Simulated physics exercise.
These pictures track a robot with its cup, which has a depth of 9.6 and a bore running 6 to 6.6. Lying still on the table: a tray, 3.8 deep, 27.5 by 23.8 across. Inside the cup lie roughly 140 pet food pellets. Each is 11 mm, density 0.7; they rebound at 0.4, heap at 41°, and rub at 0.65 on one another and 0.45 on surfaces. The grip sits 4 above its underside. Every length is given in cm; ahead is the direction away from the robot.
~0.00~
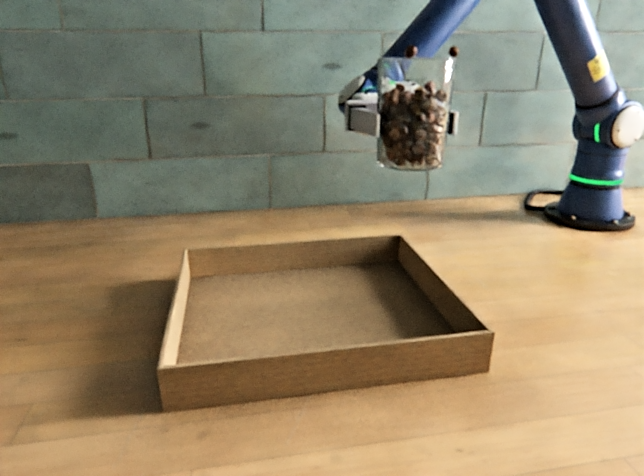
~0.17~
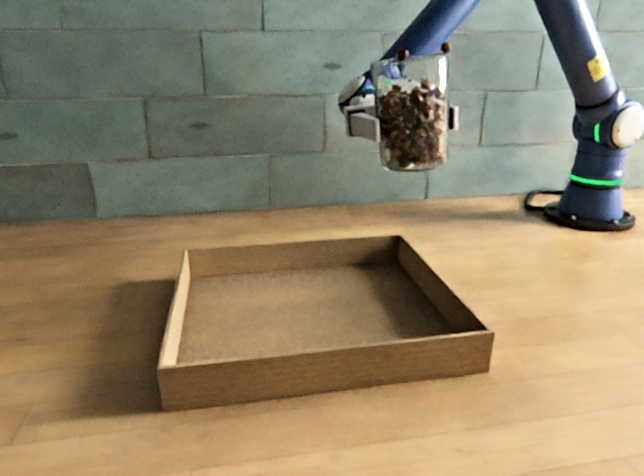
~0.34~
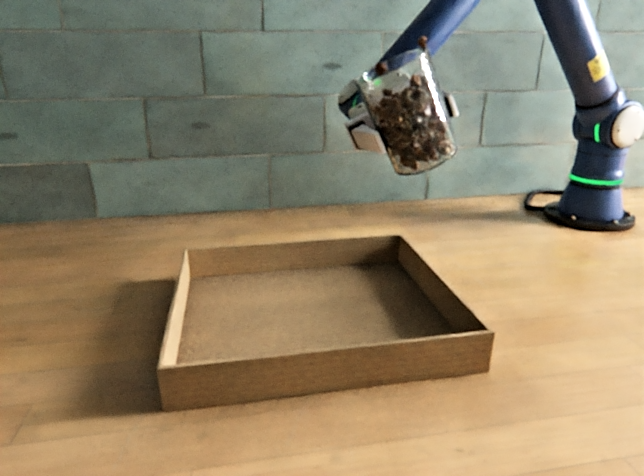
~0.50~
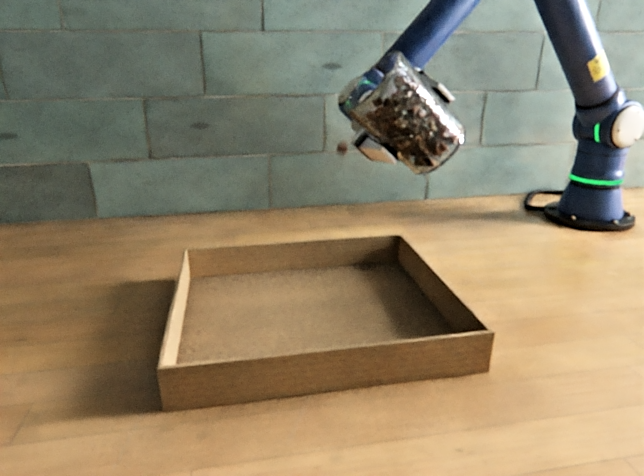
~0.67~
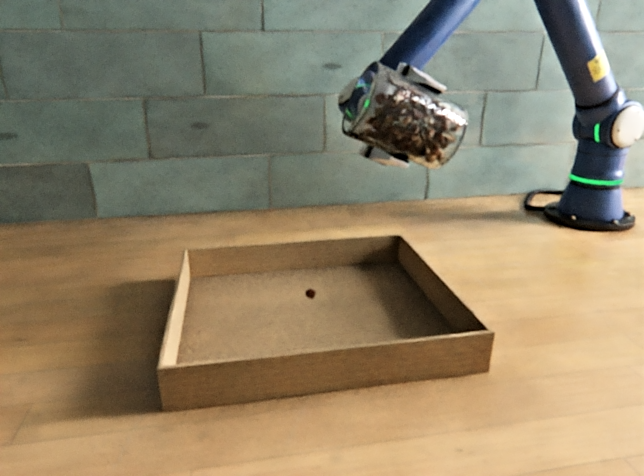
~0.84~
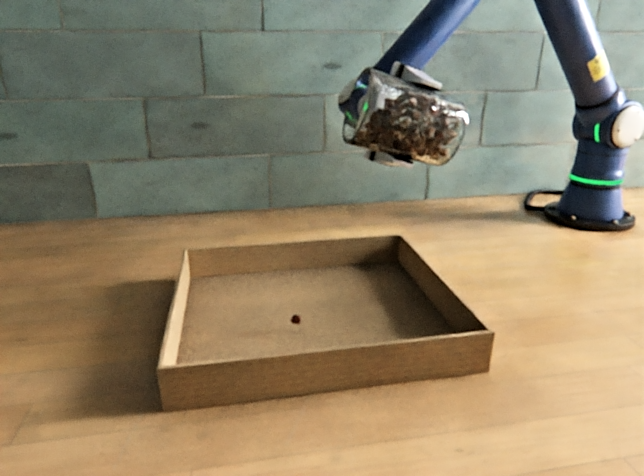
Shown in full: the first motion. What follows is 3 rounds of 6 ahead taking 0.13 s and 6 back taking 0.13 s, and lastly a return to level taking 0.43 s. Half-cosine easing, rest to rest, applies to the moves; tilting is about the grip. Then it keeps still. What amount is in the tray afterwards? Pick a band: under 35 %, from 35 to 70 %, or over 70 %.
From 35 to 70 %.
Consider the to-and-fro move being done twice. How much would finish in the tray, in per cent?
About 50 %.
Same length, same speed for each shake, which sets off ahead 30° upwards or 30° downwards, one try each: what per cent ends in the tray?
I'd say close to 80 percent for the first and close to 20 percent for the second.
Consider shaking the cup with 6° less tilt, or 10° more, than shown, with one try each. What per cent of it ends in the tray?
First try near 45 %, second near 90 %.
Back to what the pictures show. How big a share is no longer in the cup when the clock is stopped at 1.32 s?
Roughly 35 per cent by then.
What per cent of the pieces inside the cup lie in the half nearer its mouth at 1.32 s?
75 %.
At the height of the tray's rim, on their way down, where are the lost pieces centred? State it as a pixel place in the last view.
Close to pixel (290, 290).
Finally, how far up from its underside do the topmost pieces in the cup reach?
6.0 cm.
After 1.32 s, tilted 73° forward, highest piece 22 above the table; 93 in the cup, 38 in the tray, 11 in flight or on a rim.
After 1.81 s, tilted 44° forward, highest piece 23 above the table; 83 in the tray, 59 in the cup.
After 2.25 s, level, highest piece 22 above the table; 83 in the tray, 59 in the cup.
After 3.30 s, level, highest piece 22 above the table; 83 in the tray, 59 in the cup.
At rest, 83 in the tray, 59 in the cup. That is 58 % in the tray.
